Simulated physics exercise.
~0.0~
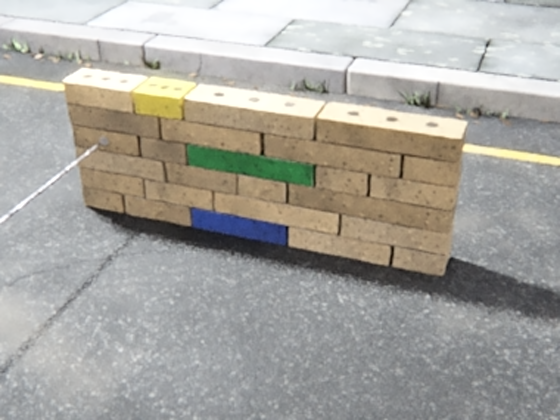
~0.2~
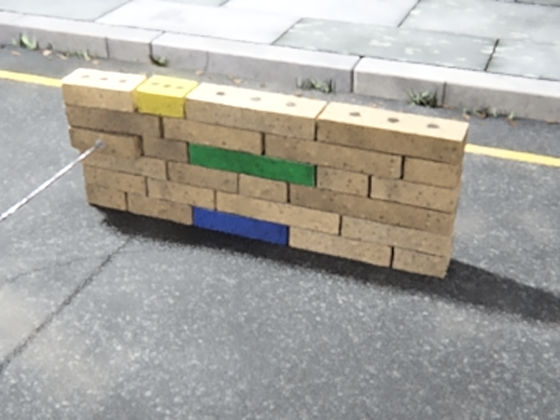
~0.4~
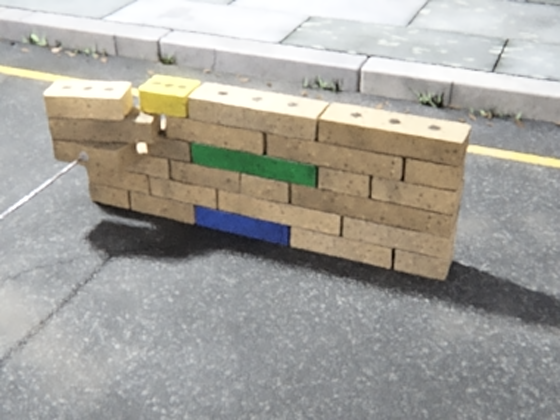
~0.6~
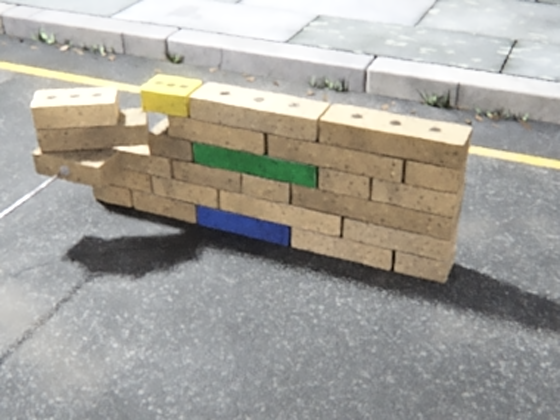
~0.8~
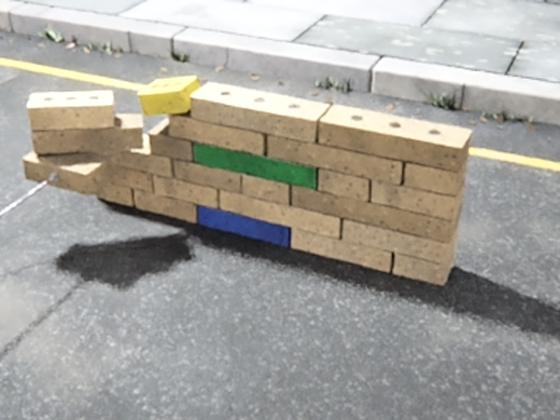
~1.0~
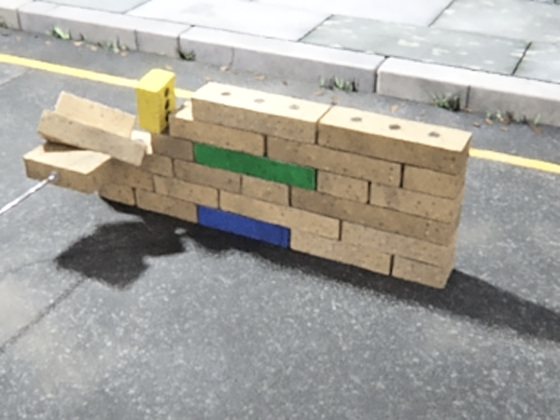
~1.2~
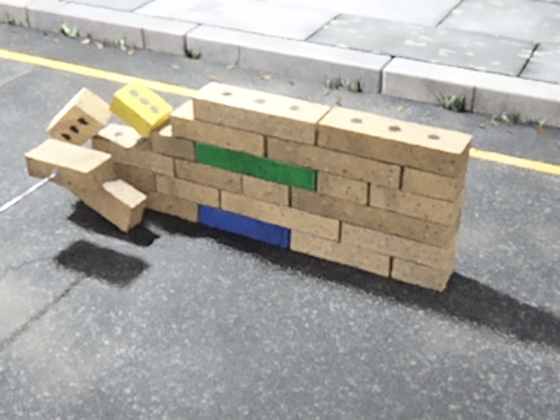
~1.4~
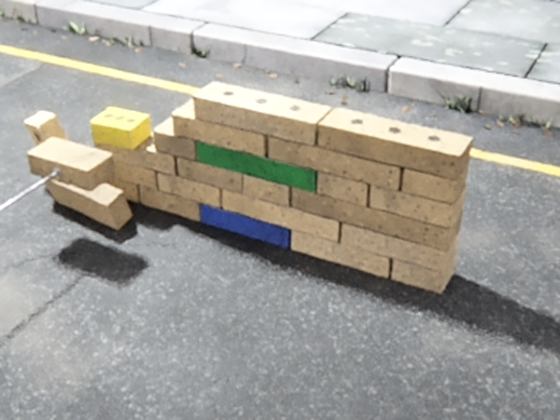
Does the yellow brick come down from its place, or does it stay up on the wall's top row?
The yellow brick comes down, tipping over to the left and ending upside down on the lower bricks at the left end.
